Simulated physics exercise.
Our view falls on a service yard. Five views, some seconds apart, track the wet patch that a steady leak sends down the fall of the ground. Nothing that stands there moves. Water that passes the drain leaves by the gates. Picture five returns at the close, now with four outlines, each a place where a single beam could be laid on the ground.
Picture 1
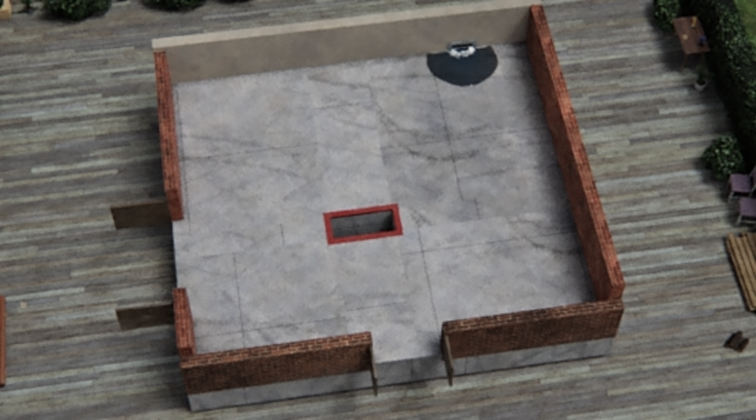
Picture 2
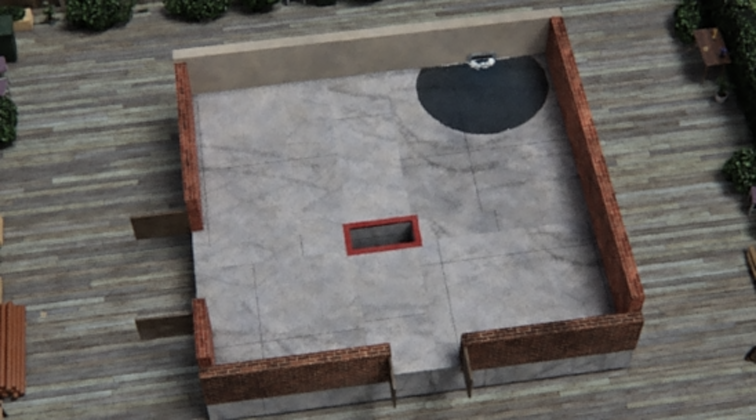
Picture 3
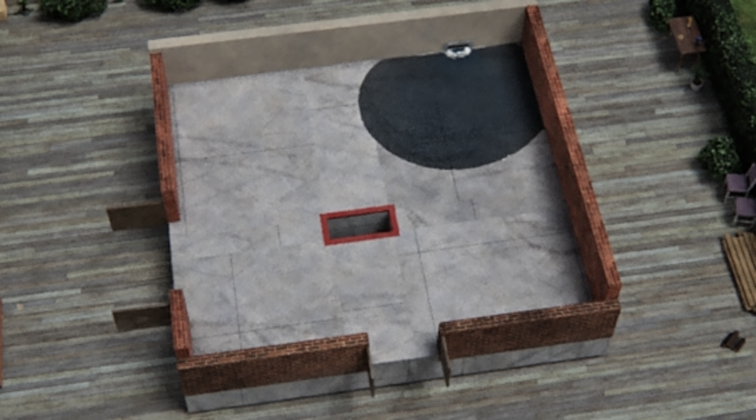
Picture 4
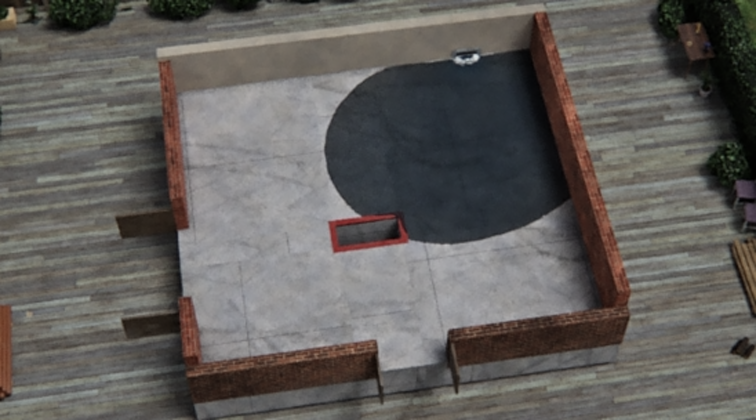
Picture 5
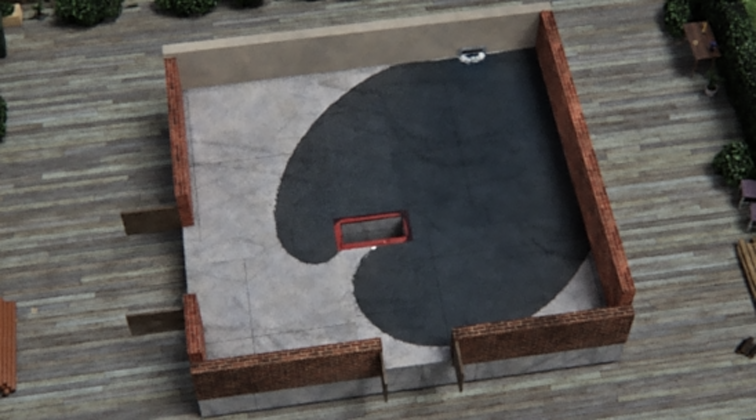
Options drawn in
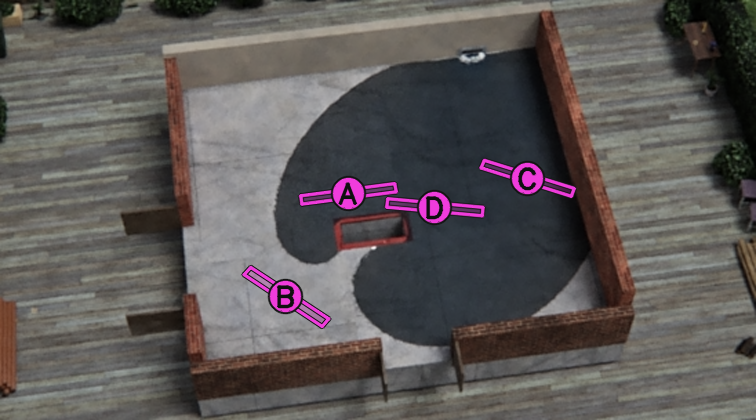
A dark wet patch spreads from a small outfall at the back wall across the pale floor of a brick-walled yard, widening toward the left and front, then curls around both sides of the red-framed drain, which takes in water.
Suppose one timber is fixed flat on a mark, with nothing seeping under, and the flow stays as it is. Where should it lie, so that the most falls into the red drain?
I would pick place C.
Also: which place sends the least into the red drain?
D it is.
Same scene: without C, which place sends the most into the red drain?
Place B.
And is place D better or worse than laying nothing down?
Place D is worse.
On the marked copy, A from (301, 199) to (395, 187); B from (247, 271) to (325, 322); C from (482, 164) to (572, 192); D from (387, 202) to (482, 211).
Choosing A, about 15 % of the stream goes into the red drain, about 78 % out by the gates.
Choosing B, about 26 % of the stream goes into the red drain, about 68 % out by the gates.
Choosing C, about 47 % of the stream goes into the red drain, about 49 % out by the gates.
Choosing D, about 11 % of the stream goes into the red drain, about 84 % out by the gates.
